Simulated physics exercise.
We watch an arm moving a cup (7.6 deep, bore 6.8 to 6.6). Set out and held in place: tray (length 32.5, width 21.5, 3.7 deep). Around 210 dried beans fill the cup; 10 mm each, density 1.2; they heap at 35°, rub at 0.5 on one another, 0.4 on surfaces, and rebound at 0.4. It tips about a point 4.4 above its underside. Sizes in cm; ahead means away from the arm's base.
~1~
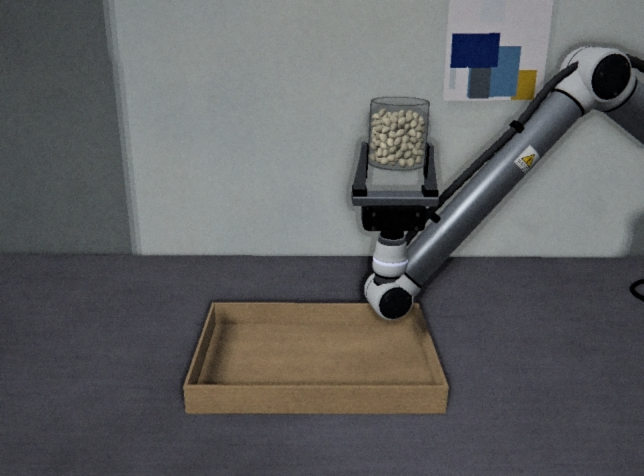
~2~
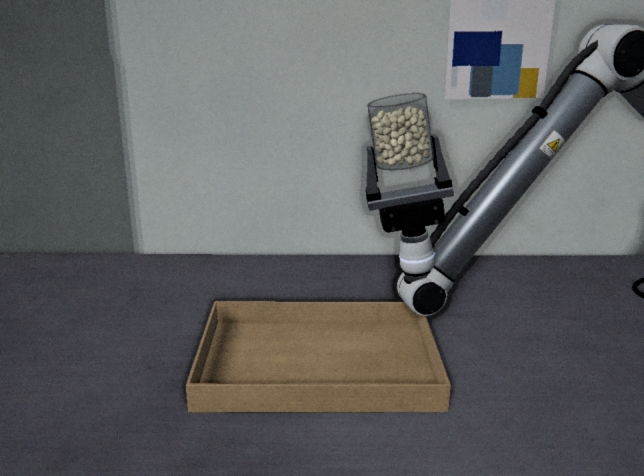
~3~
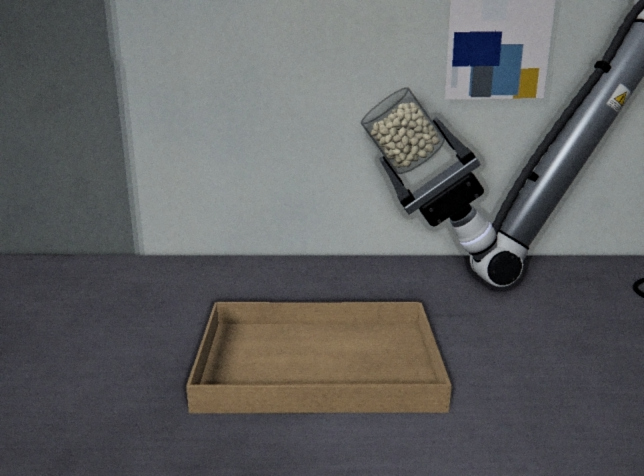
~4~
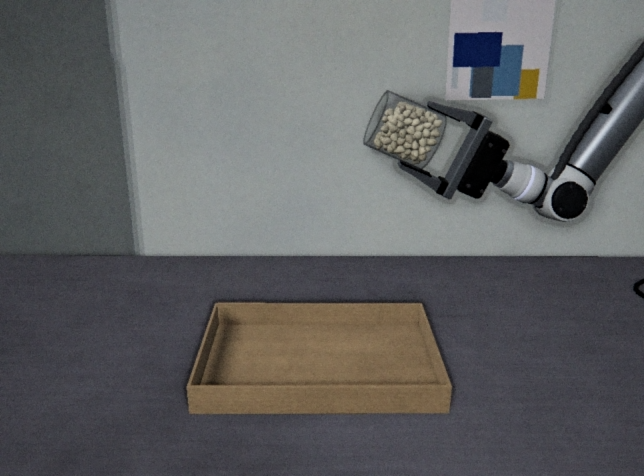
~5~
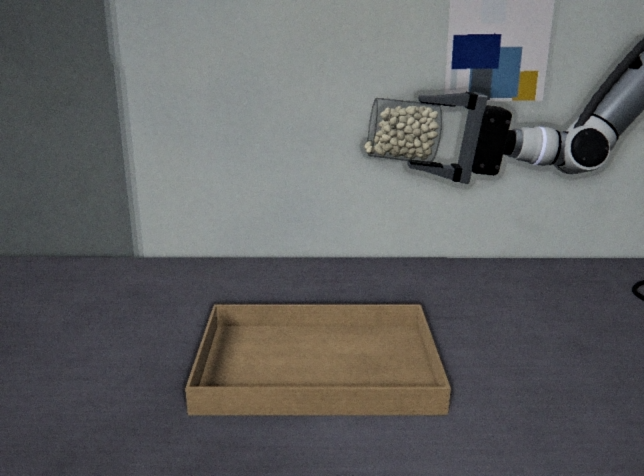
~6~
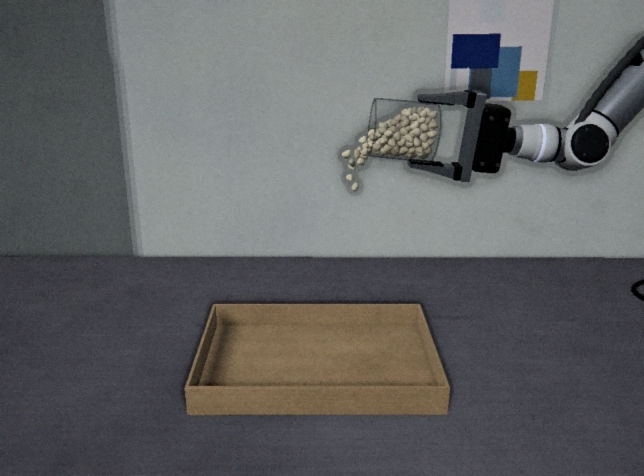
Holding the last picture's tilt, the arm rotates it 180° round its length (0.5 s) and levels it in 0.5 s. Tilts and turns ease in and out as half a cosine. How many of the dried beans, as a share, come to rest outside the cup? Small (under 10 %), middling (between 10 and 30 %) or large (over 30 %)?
Outside the cup the share is middling, between 10 and 30 %.
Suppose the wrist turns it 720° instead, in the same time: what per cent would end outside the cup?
It would be near 15 per cent.
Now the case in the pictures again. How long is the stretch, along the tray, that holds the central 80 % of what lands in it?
Some 12 cm.
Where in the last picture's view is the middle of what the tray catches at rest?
At about (308, 363).
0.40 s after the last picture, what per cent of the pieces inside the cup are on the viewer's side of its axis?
Roughly 60 per cent.
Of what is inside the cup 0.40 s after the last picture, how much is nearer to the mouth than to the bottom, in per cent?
About 40 per cent.
Then, 0.40 s after the last picture, tipped 85°, highest piece 37 above the table; 179 in the cup, 19 in the tray, 11 in flight or on a rim.
Then, 0.80 s after the last picture, tipped 29°, highest piece 36 above the table; 164 in the cup, 44 in the tray, 1 in flight or on a rim.
Then, 1.20 s after the last picture, upright, highest piece 37 above the table; 164 in the cup, 45 in the tray.
Then, 1.90 s after the last picture, upright, highest piece 37 above the table; 164 in the cup, 45 in the tray.
Final count, 164 in the cup, 45 in the tray. That is 22 % outside the cup.
